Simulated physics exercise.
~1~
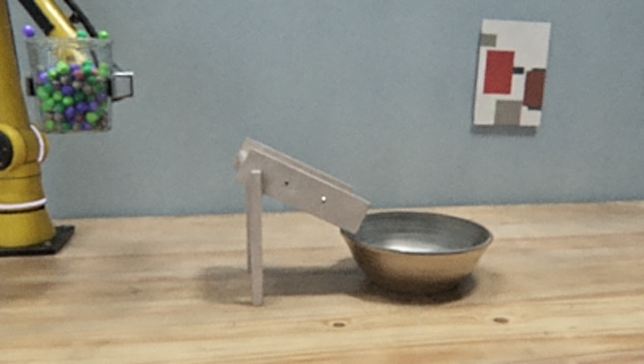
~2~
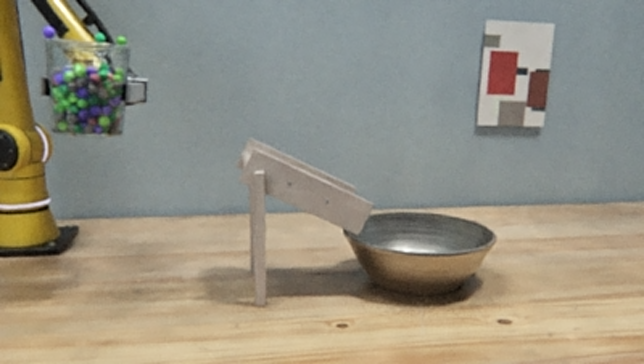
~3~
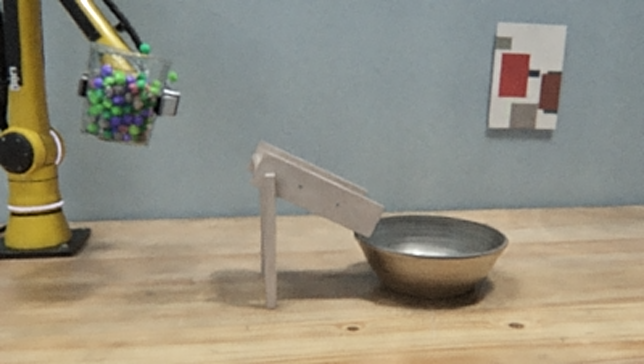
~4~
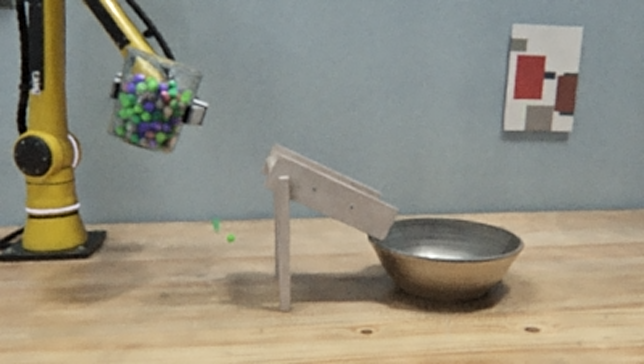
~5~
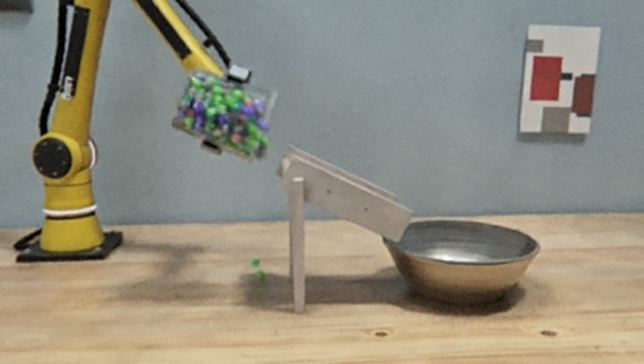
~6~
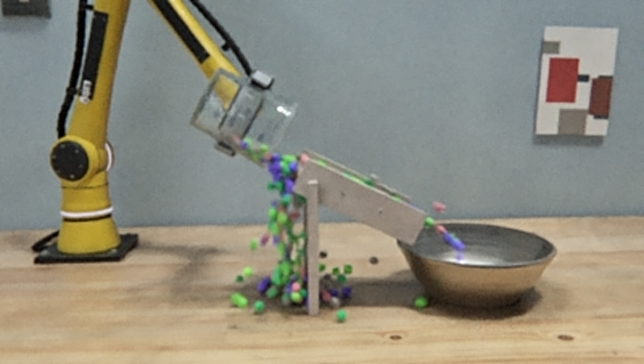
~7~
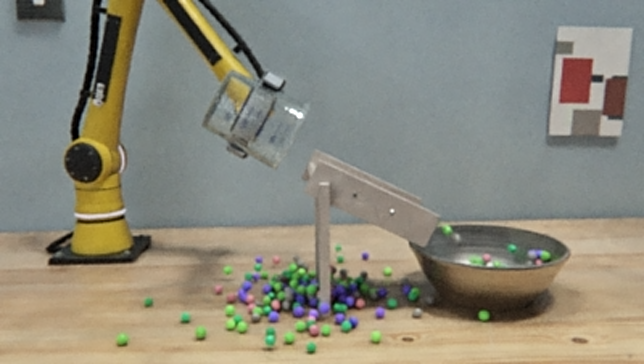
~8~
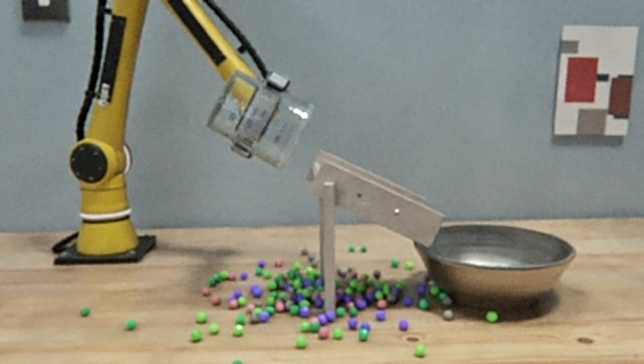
At first, a yellow robot arm holds a clear beaker heaped with green, purple and pink balls, to the left of a sloping chute that leads down into a metal bowl on a wooden table. The arm carries the beaker right and begins tilting it, and a few balls drop early onto the table. It then tips the beaker well over near the top of the chute. Many balls pour down short of the chute, while others slide along it into the bowl. The beaker ends up empty, with most balls scattered across the table around the chute's leg.
